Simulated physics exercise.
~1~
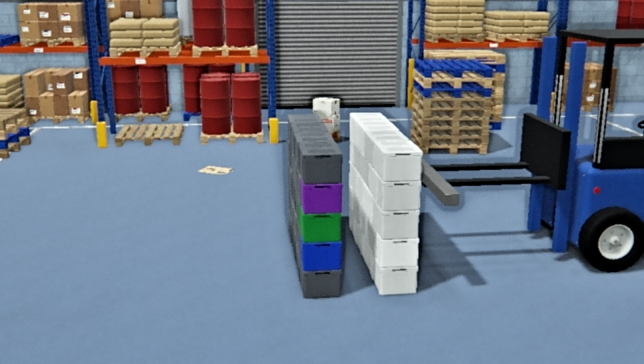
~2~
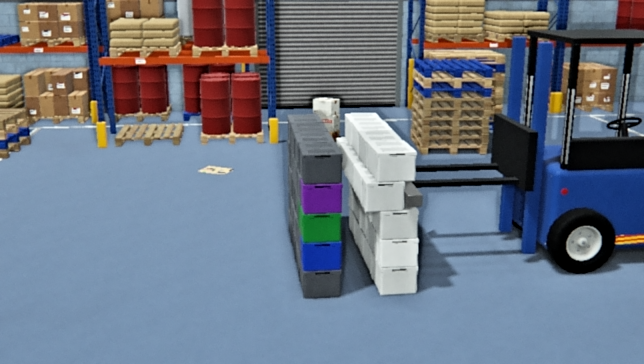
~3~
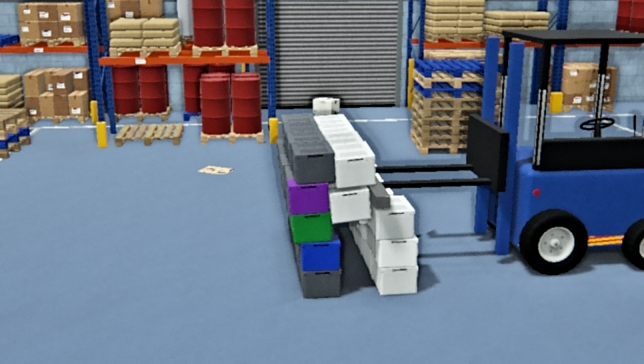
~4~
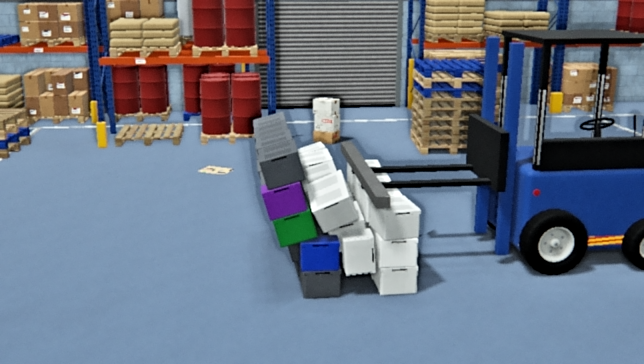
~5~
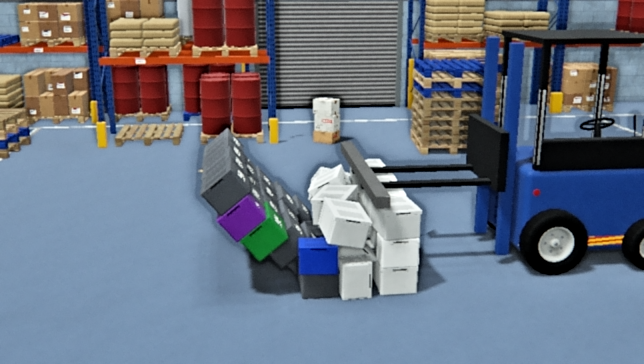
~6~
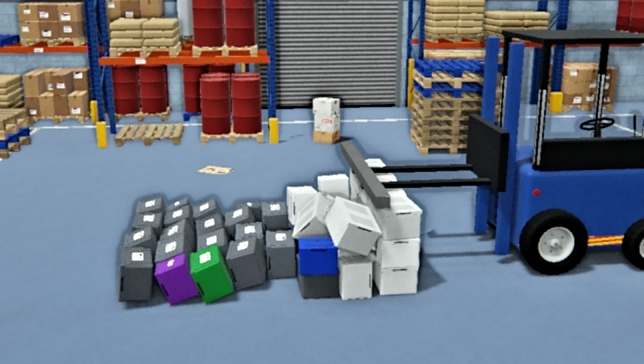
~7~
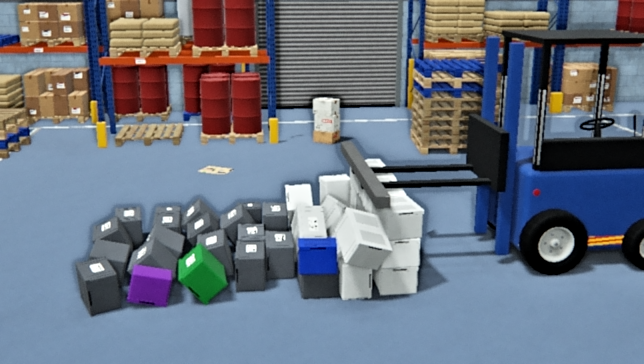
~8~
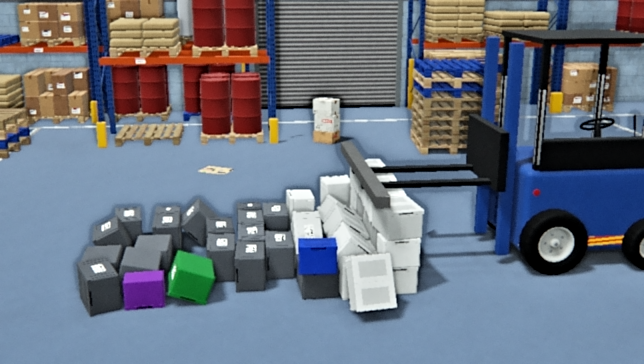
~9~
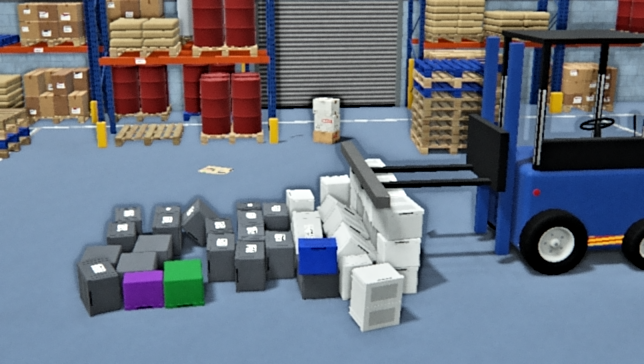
In a warehouse, a forklift's beam shoves a white crate wall left into a dark one, which topples into a heap.
